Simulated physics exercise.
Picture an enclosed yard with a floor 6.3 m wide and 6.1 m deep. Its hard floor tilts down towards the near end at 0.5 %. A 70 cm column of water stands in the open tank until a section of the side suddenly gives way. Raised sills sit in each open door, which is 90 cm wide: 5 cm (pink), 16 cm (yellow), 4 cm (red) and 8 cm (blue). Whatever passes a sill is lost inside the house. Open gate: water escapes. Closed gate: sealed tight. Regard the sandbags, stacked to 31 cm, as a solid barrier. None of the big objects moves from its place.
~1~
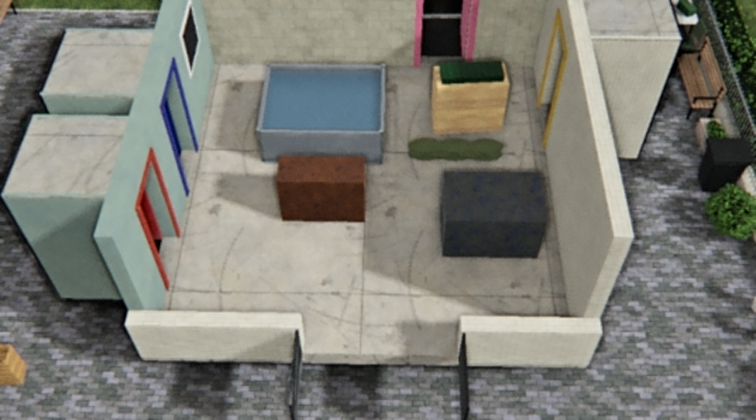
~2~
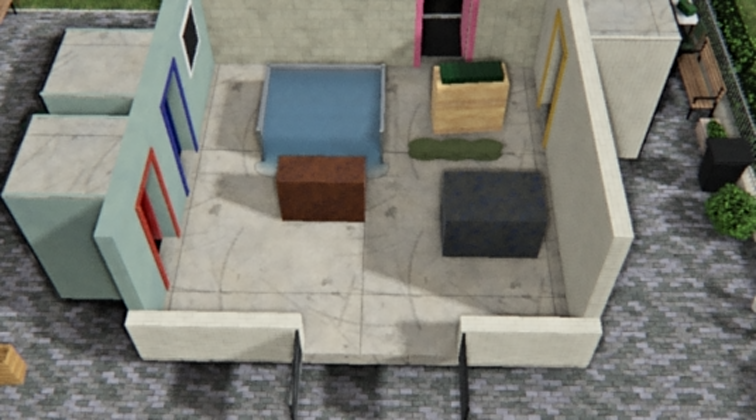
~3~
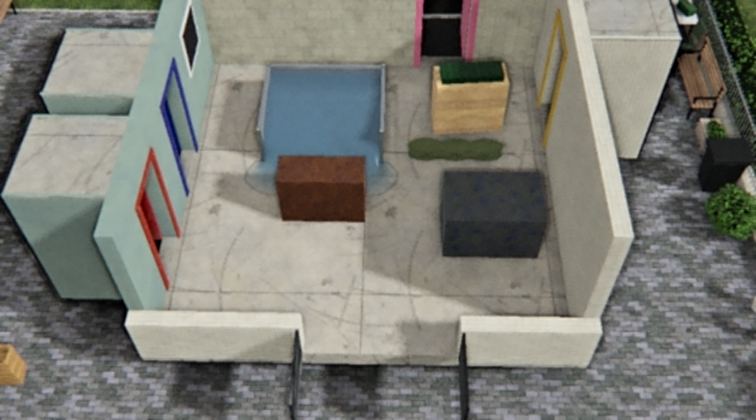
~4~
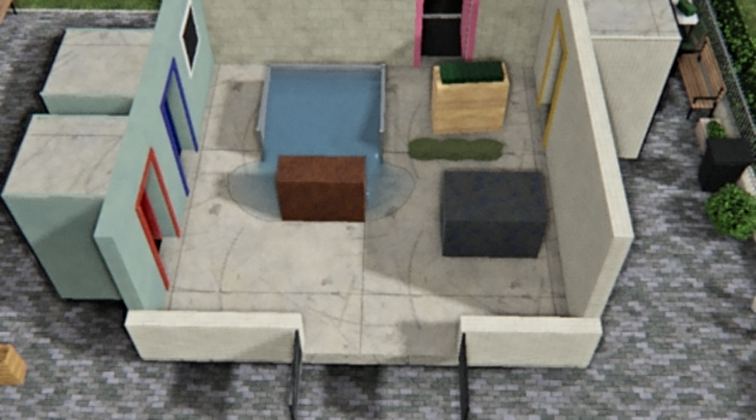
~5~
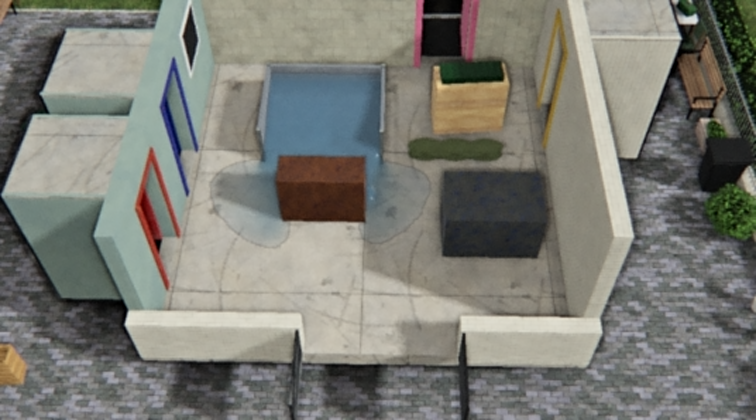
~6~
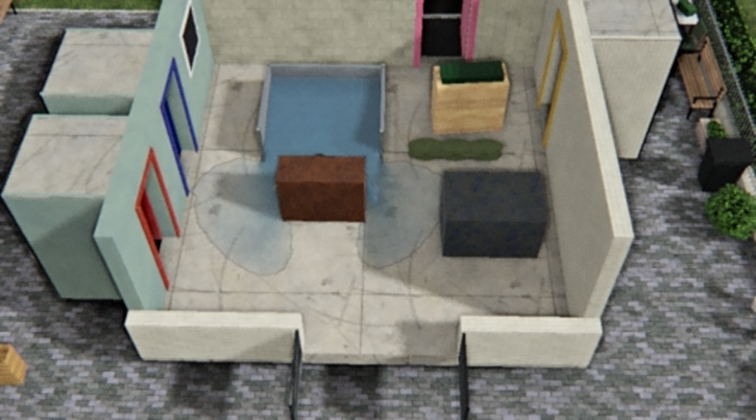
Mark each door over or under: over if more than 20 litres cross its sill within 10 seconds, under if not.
Marks: Pink door: Under; yellow door: Under; red door: Over; blue door: Over.
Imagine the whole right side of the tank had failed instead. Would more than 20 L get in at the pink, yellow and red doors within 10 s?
At pink the amount is higher than the mark, at yellow it is higher than the mark, and at red it is beneath the mark.
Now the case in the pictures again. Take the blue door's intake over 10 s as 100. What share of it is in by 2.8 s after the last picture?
I'd put it at about 90 per cent by that point.
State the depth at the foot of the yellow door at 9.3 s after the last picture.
About 3.0 cm.
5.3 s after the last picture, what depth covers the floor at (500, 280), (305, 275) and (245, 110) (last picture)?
Around 5 cm, 3 cm and 2 cm, in the order given.
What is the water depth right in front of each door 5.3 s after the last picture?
Depths: Pink door 3 cm, yellow door 4 cm, red door 9 cm, blue door 7 cm.
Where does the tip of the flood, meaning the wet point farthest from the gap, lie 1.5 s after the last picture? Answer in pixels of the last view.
That lands around (562, 343) in the last picture.
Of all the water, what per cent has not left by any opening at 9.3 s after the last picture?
Around 70 per cent of the water.
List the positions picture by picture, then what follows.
The first frame shows still water, 70 cm deep, in the open tank at (323, 100).
In the second frame, the front is at (258, 164), 1.1 m from the gap at (322, 150); 0.6 m2 of floor is under water; 70 cm left at the back of the open tank.
In the third frame, the front is at (250, 177), 1.3 m from the gap at (322, 152); 1.6 m2 of floor is under water; 69 cm left at the back of the open tank.
In the fourth frame, the front is at (236, 195), 1.7 m from the gap at (322, 153); 2.7 m2 of floor is under water; 61 cm left at the back of the open tank.
In the fifth frame, water pours out at (322, 154) and has run 2.0 m, to (235, 226); typically 8 cm deep outside, 59 cm at the open tank's back.
In the sixth frame, water pours out at (322, 154) and has run 2.5 m, to (254, 268); typically 5 cm deep outside, 56 cm at the open tank's back.
Then, 0.7 s after the last picture water covers 35 % of the floor and is deepest (46 cm) near (313, 191); pink door not reached, yellow door not reached, red door 14 cm at the sill, 1 L in, blue door 3 cm at the sill, 0 L in.
Then, 1.5 s after the last picture water covers 45 % of the floor and is deepest (40 cm) near (158, 336); pink door not reached, yellow door not reached, red door 13 cm at the sill, 48 L in, blue door 17 cm at the sill, 22 L in.
Then, 2.8 s after the last picture water covers 65 % of the floor and is deepest (22 cm) near (182, 336); pink door not reached, yellow door 5 cm at the sill, 0 L in, red door 8 cm at the sill, 83 L in, blue door 11 cm at the sill, 65 L in.
Then, 5.3 s after the last picture water covers 85 % of the floor and is deepest (12 cm) near (169, 286); pink door 3 cm at the sill, 0 L in, yellow door 4 cm at the sill, 0 L in, red door 9 cm at the sill, 112 L in, blue door 7 cm at the sill, 72 L in.
Then, 9.3 s after the last picture water covers 95 % of the floor and is deepest (10 cm) near (478, 341); pink door 3 cm at the sill, 0 L in, yellow door 3 cm at the sill, 0 L in, red door 7 cm at the sill, 139 L in, blue door 3 cm at the sill, 73 L in.
